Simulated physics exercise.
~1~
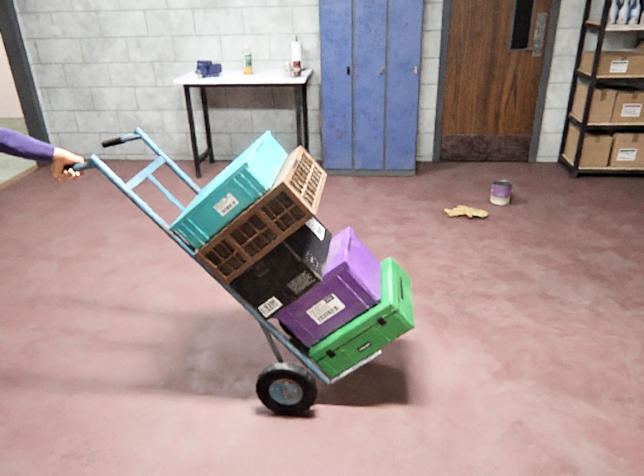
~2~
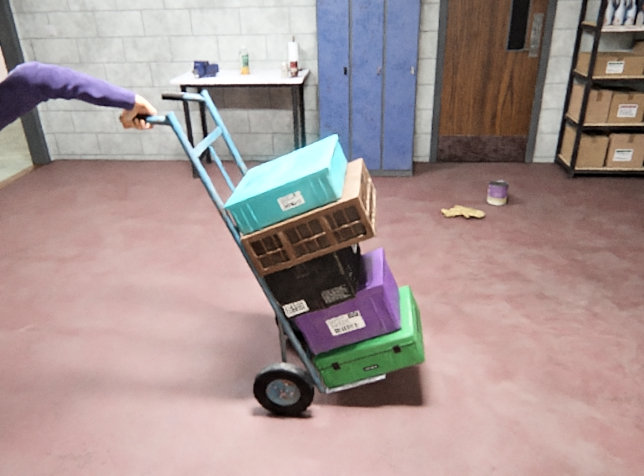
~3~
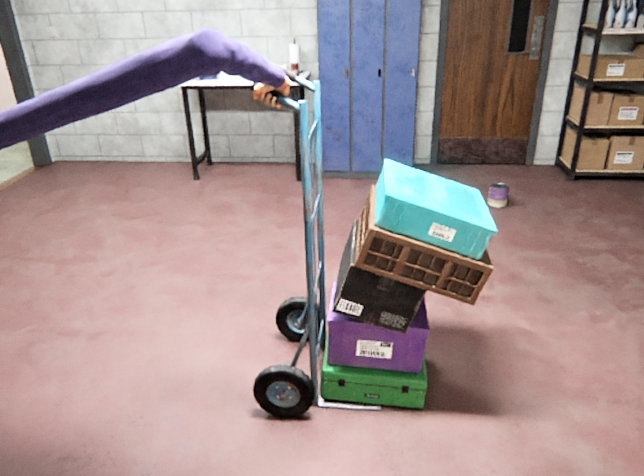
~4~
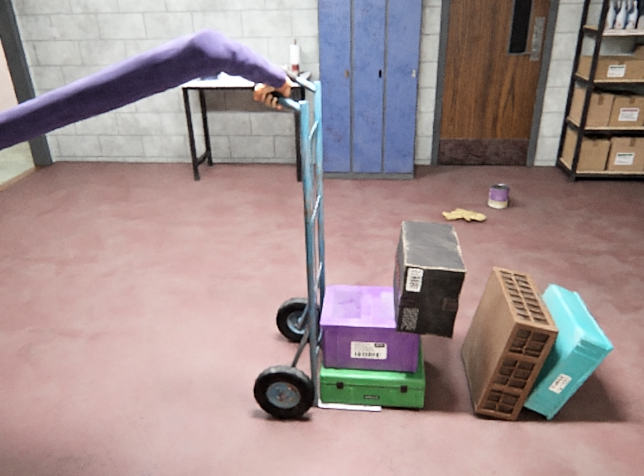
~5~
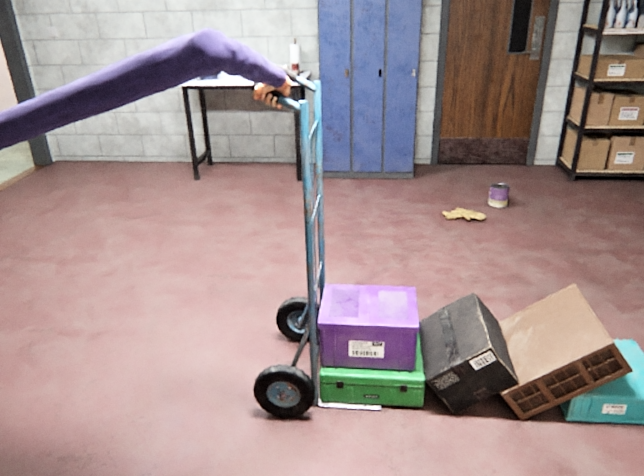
A blue hand truck leans back to the left in a concrete-block room with a dull red floor, seen from the side by a slightly swaying camera. It carries a turquoise tote on top, then a brown crate, a black parcel, a purple tote and a green toolbox. A purple-sleeved arm at the left pushes the handle forward until the truck stands upright. The top three items tip to the right, and the turquoise tote and brown crate fall to the floor. The black parcel tumbles after them and ends leaning by the crate, while the purple tote stays on the green toolbox.
